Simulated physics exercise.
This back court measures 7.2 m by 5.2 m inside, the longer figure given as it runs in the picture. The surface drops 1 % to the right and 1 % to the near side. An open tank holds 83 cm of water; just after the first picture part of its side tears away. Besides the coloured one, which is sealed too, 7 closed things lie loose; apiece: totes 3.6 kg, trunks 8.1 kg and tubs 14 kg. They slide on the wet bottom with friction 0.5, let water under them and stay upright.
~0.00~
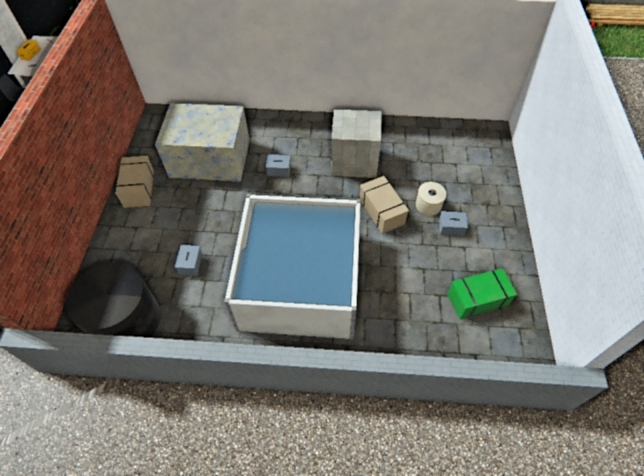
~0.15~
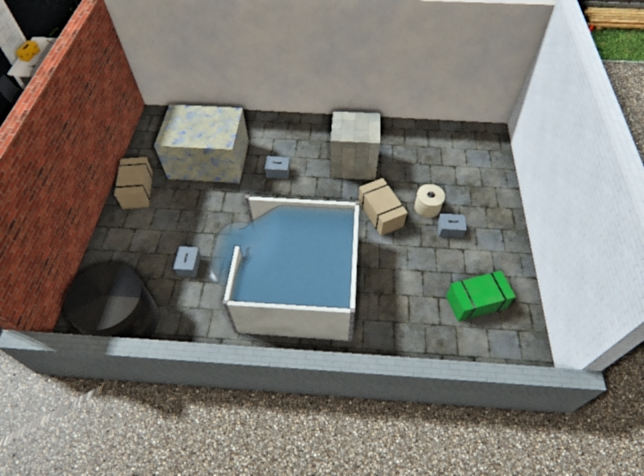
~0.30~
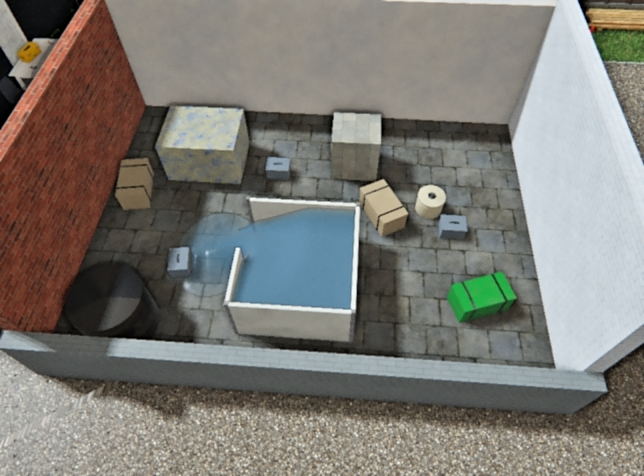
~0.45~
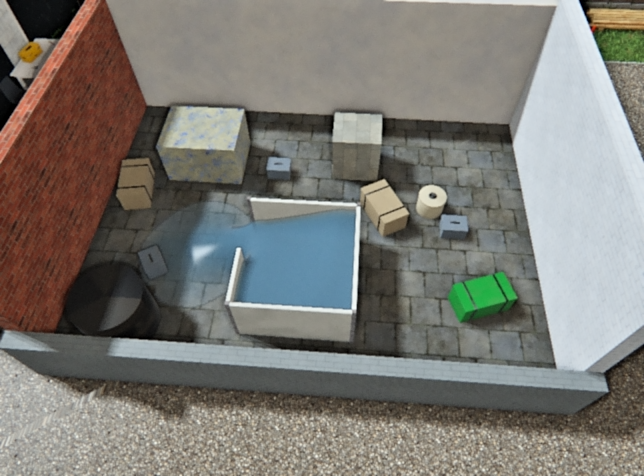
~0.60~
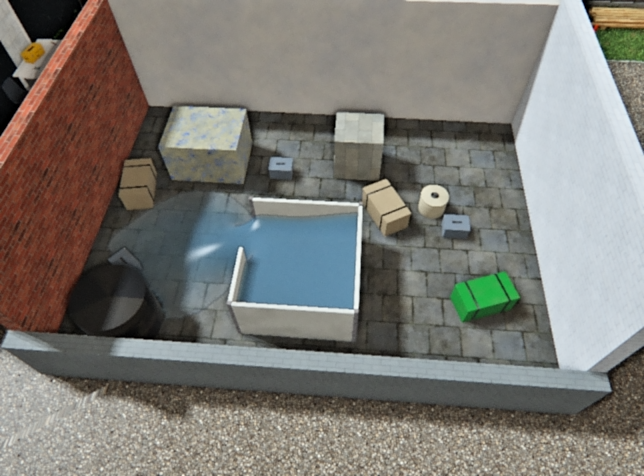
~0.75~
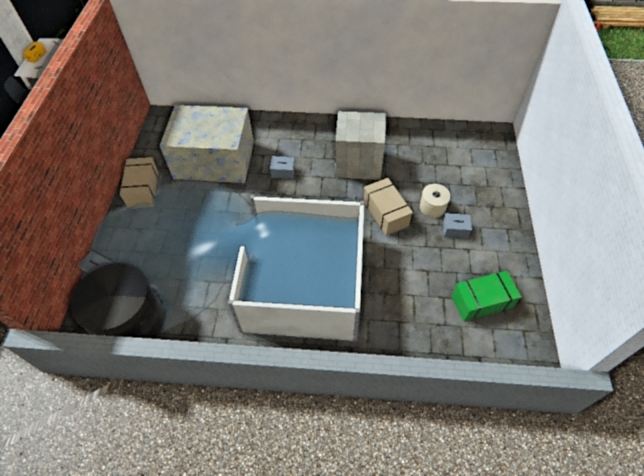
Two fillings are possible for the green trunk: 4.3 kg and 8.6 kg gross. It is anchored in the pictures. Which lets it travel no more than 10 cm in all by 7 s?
For it, the lower weight is enough.
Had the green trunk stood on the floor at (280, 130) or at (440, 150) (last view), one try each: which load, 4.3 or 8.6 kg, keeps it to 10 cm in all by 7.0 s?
In turn: Neither holds; neither is enough.
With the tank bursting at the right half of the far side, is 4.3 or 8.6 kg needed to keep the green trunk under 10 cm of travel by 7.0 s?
Then neither weight holds it.
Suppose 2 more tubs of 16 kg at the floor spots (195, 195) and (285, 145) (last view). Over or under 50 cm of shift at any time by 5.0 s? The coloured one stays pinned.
In turn: More, short of it.
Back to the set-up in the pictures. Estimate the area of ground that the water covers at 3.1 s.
Roughly 16 m2.
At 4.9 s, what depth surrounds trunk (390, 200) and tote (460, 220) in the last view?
Roughly 1 and 0 cm.
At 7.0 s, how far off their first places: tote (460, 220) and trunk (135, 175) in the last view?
In that order: 5 cm, 350 cm.
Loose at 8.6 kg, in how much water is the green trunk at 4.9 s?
About 0 cm.
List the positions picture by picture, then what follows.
The first frame shows the green trunk at (484, 288) rests on the ground; 2.9 m2 under water; 0 of 8 have shifted.
The second frame shows the green trunk at (483, 290), on the bottom; 3.5 m2 under water; 0 of 8 have shifted.
The third frame shows the green trunk at (484, 291), on the bottom; 4.3 m2 under water; 1 of 8 have shifted.
The fourth frame shows the green trunk at (485, 291), on the bottom; water covers 5.4 m2; 1 of 8 have shifted.
The fifth frame shows the green trunk at (487, 291), on the bottom; water covers 6.7 m2; 1 of 8 have shifted.
The sixth frame shows the green trunk at (489, 290) rests on the ground; water covers 7.9 m2; 1 of 8 have shifted.
After 1.4 s the green trunk would be 0 cm from its start with 4.3 kg and 0 cm from its start with 8.6 kg; 0 cm of water round it then.
After 3.1 s the green trunk would be 0 cm from its start with 4.3 kg and 0 cm from its start with 8.6 kg; 0 cm of water round it then.
After 4.9 s the green trunk would be 0 cm from its start with 4.3 kg and 0 cm from its start with 8.6 kg; 0 cm of water round it then.
After 7.0 s the green trunk would be 5 cm from its start with 4.3 kg and 0 cm from its start with 8.6 kg; 2 cm of water round it then.
